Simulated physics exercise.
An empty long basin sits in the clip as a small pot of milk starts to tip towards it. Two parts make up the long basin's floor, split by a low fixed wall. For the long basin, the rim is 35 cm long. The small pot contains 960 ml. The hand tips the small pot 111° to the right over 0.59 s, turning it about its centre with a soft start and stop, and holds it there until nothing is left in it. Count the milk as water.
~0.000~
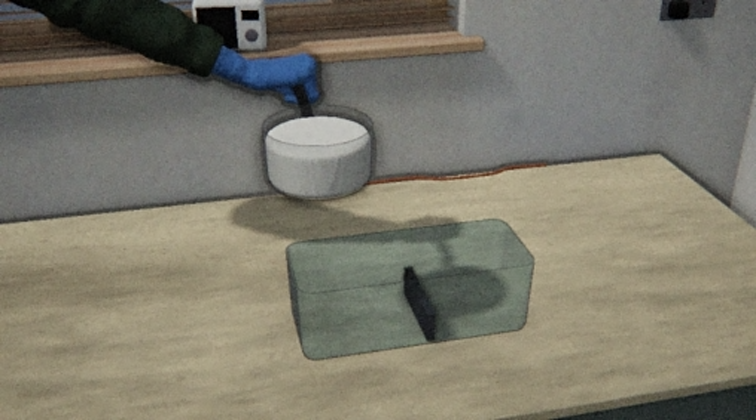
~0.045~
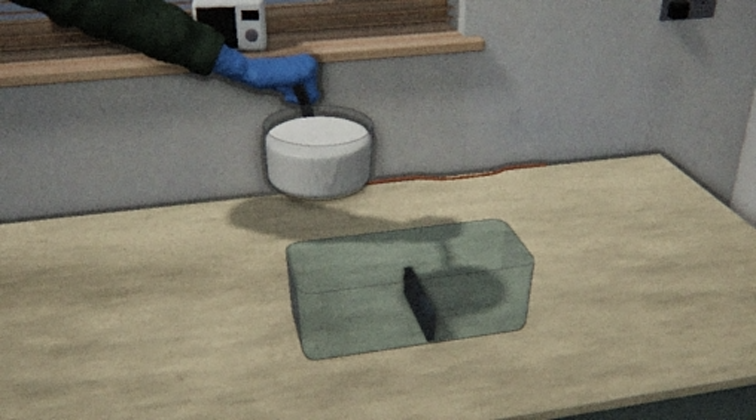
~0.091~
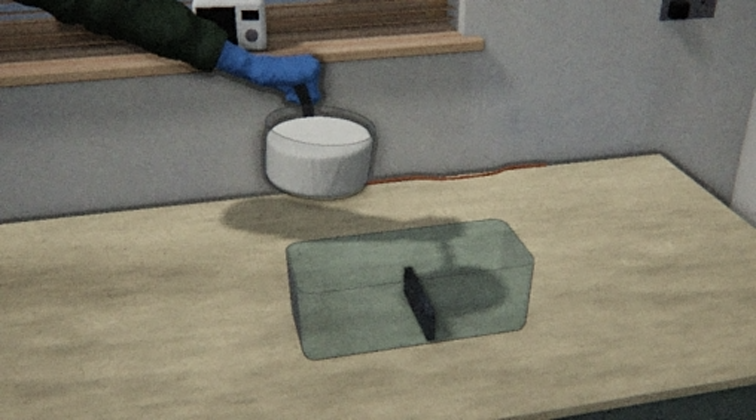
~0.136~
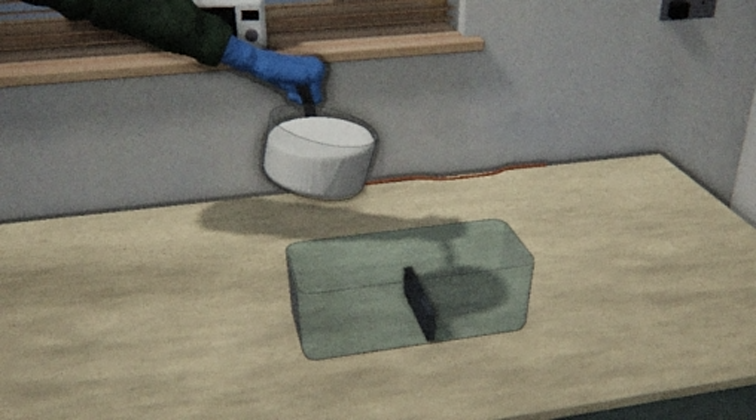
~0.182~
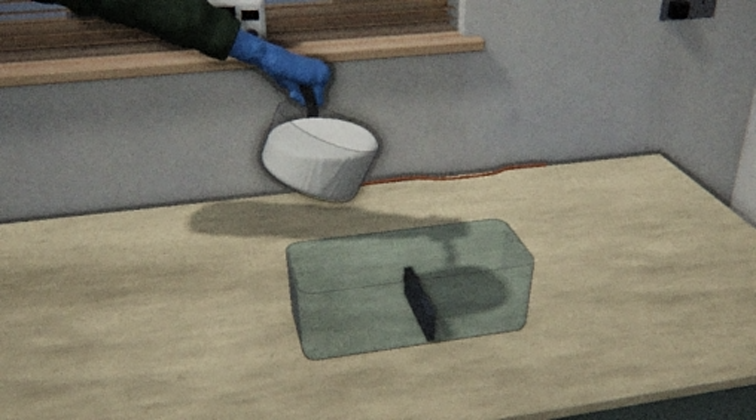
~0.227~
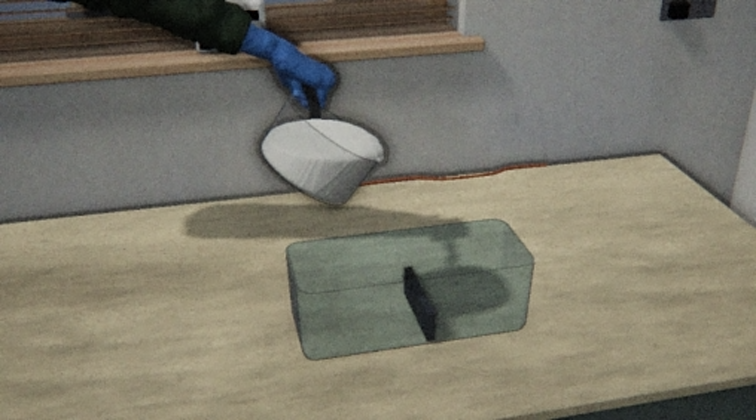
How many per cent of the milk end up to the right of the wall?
About 32 per cent.
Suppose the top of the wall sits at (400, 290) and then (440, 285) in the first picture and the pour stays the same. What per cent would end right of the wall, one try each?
One try each: Around 60 percent and then around 10 percent.
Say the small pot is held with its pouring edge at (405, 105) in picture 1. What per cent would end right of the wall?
Then I'd expect something near 70 per cent.
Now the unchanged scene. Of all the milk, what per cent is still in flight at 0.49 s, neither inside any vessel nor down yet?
Share: Roughly 52 per cent.
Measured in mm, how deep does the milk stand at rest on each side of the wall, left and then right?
About 24 mm left, about 16 mm right.
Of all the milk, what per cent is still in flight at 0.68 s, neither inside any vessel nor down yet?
In-air share: About 9 %.
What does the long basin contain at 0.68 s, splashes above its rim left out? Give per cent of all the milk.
86 per cent or thereabouts.
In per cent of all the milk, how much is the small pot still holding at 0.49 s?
Around 24 percent.
After 0.49 s the tilt is 103° and 24 per cent is still to pour, 8 is left of the wall and 15 right of it.
After 0.68 s the tilt is 111° and 4 per cent is still to pour, 56 is left of the wall and 31 right of it.
After 0.87 s the tilt is 111° and 0 per cent is still to pour, 57 is left of the wall and 31 right of it.
After 1.09 s the tilt is 111° and 0 per cent is still to pour, 62 is left of the wall and 32 right of it.
In the end 62 per cent lies left of the wall, 32 right of it and 5 outside.
